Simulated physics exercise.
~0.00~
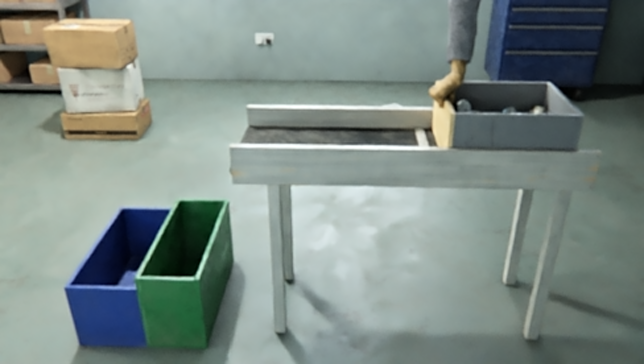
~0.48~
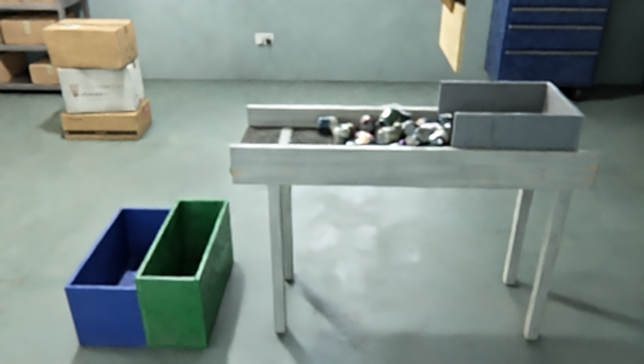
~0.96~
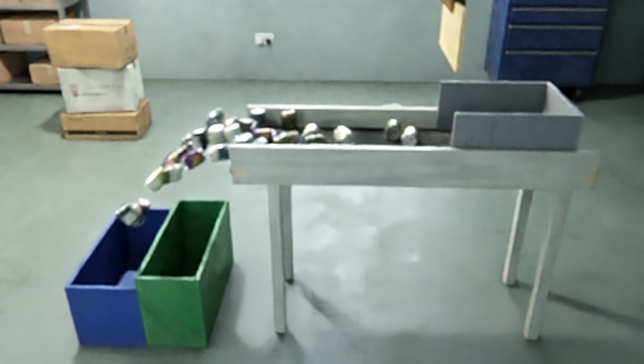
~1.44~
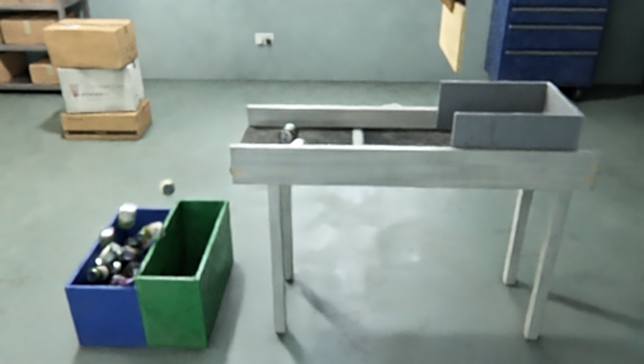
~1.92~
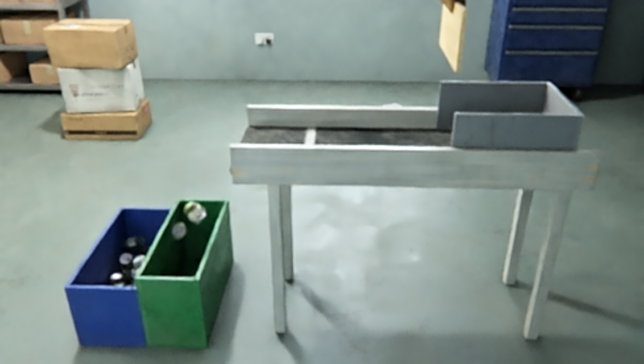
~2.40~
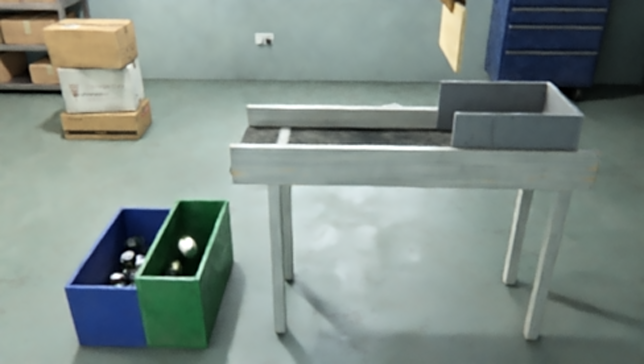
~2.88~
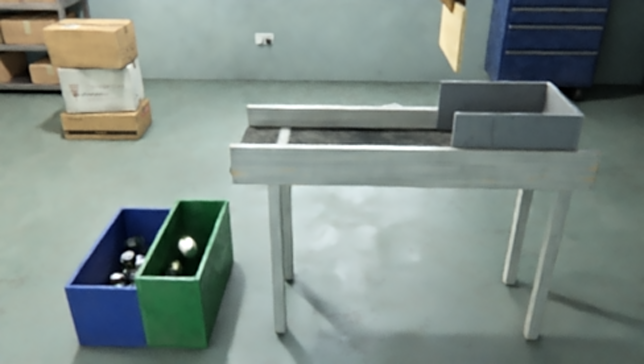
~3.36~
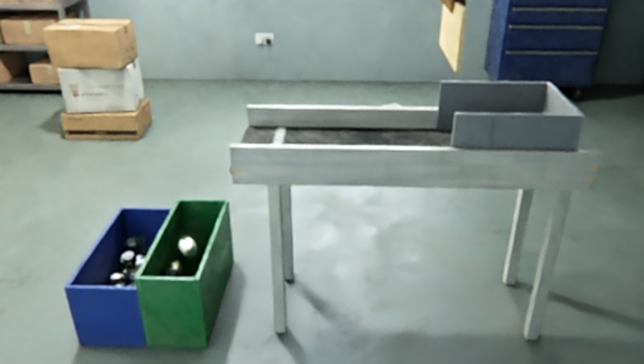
At the start, a gloved hand holds a wooden gate upright against a grey pen of mini cans on a raised belt, with a blue bin and a green tote on the floor to the left. The gate lifts, and the cans spread leftward along the belt in a loose cluster. They then stream off the left end, tumbling through the air over the green tote toward the blue bin. As the belt clears, the last few trail behind, and a couple drop into the green tote. Finally, the belt is empty and most cans lie still in the blue bin.
